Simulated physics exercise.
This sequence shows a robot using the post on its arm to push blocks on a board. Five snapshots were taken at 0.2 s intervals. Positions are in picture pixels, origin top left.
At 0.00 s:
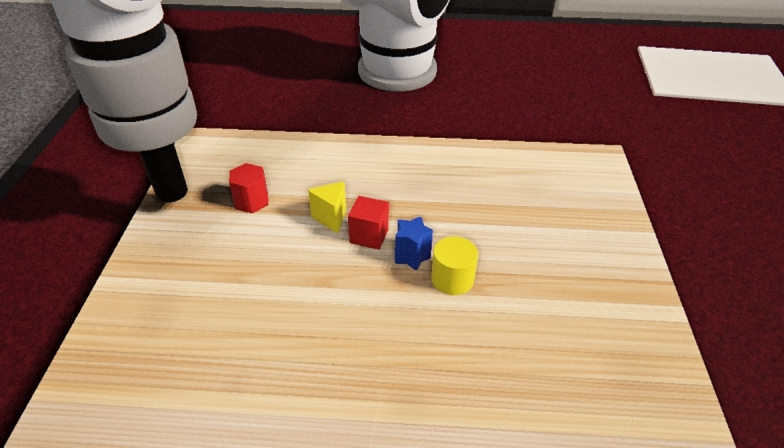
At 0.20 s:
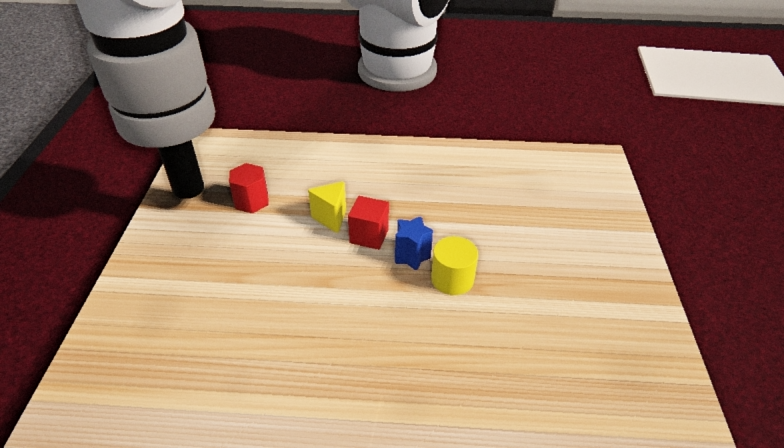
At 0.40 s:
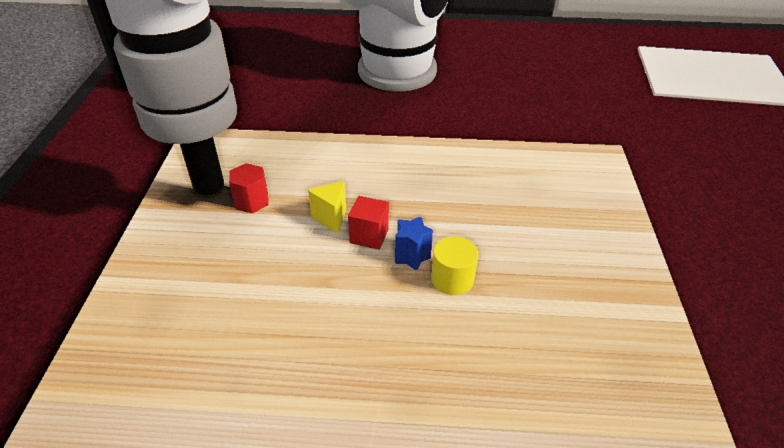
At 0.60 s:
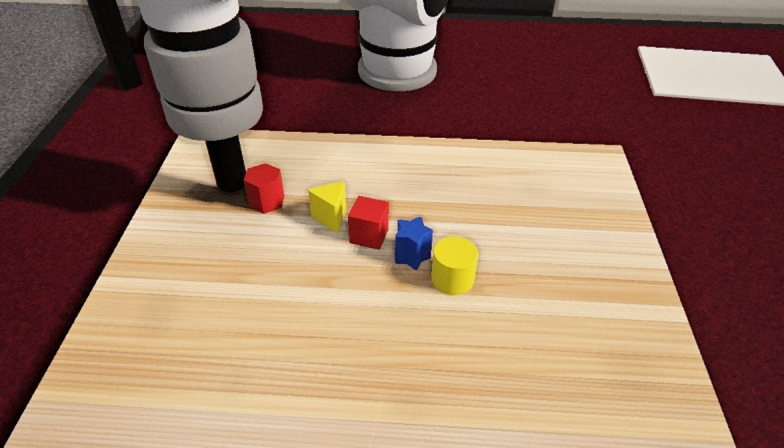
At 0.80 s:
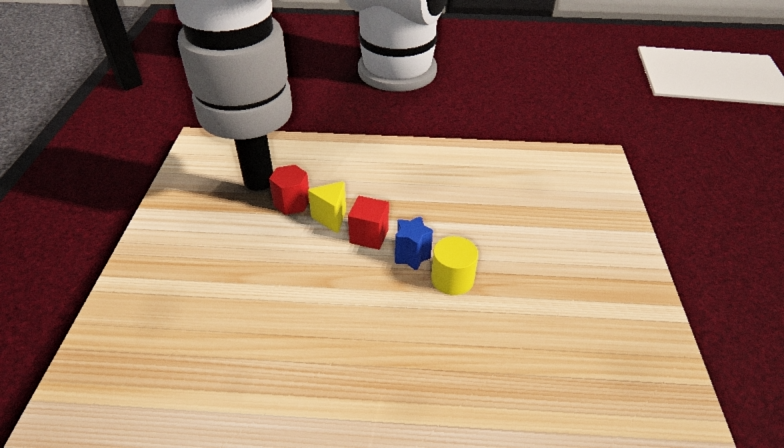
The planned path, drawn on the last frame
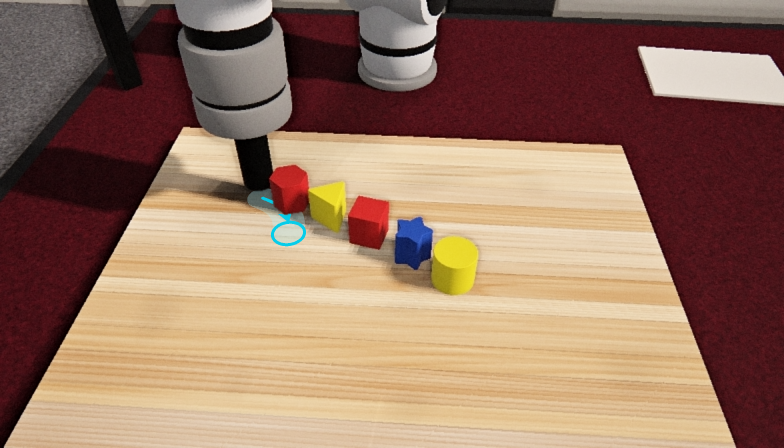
The clip opens on a wooden board with a diagonal row of red, yellow and blue blocks, a robot arm's black post standing to their left. The post moves right towards the nearest red block, then pushes it a short way right, up beside the yellow three-sided block, while the other blocks stay still.
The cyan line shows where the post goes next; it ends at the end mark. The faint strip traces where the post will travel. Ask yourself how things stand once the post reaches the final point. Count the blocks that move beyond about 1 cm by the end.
Here I'd predict a lone block moving more than 1 cm.
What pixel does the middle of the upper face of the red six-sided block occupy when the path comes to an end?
Its top centre lands on (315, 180).
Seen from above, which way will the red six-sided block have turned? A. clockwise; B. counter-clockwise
(B)
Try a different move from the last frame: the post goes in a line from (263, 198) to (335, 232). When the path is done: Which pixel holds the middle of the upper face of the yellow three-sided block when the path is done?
It should be at about (370, 209).
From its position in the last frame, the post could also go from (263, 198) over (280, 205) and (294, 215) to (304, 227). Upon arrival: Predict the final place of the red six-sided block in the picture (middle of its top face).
Its top middle: (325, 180).
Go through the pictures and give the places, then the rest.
Lower end of the post at (172, 194), tops of blocks, red six-sided block at (246, 174), yellow three-sided block at (329, 192), red square at (369, 208), in the first frame.
Post at (189, 190), blocks as before, in the second frame.
Post at (209, 187), blocks as before, in the third frame.
Post at (233, 184), red six-sided block at (262, 174), in the fourth frame.
Post at (260, 183), red six-sided block at (288, 176), yellow three-sided block at (329, 192), red square at (369, 208), in the fifth frame.
The drawn path runs from (263, 198) via (279, 206) and (288, 218), ending at (289, 233).
On the path given first. Halfway along, post at (282, 196); red six-sided block at (313, 180), turned 25° anticlockwise; yellow three-sided block at (332, 194), turned 15° anticlockwise.
At the end, post at (286, 218); red six-sided block at (315, 180), turned 30° anticlockwise; yellow three-sided block at (333, 195), turned 20° anticlockwise; red square not moved.
